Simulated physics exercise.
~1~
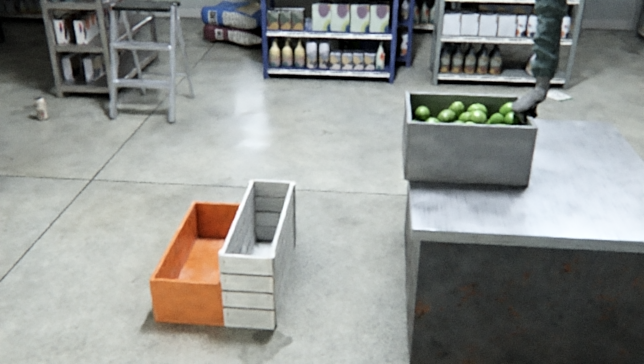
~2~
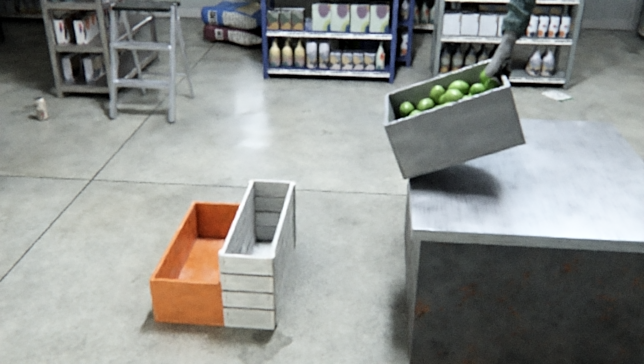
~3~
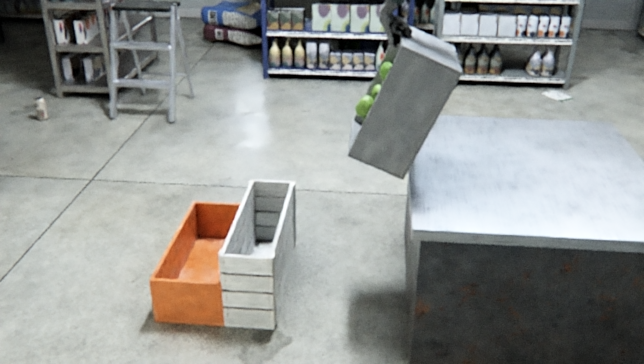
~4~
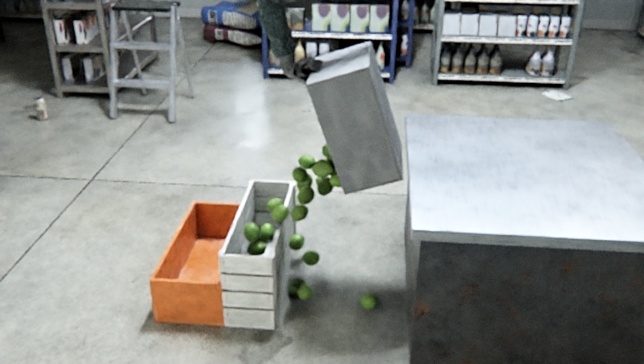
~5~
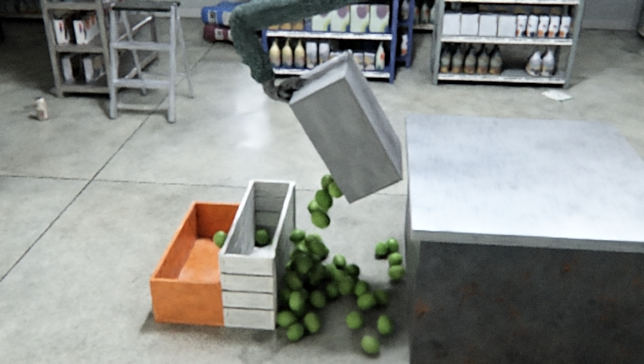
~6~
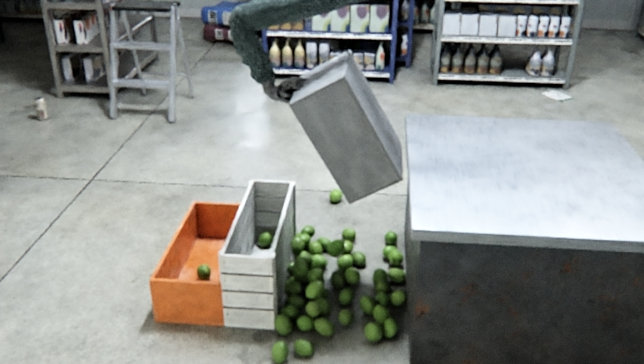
To begin with, a grey box full of round green fruit sits at the edge of a bench in a workshop-like room, with a white bin and an orange tote standing empty on the floor to the left. A dark arm lifts the back of the box and tips it leftward. The box swings past upright until its mouth points down, and the fruit tumbles out. A few land in the white bin, but most drop between it and the bench. Finally, the box hangs tilted above a scattered green heap, with one fruit in the orange tote.
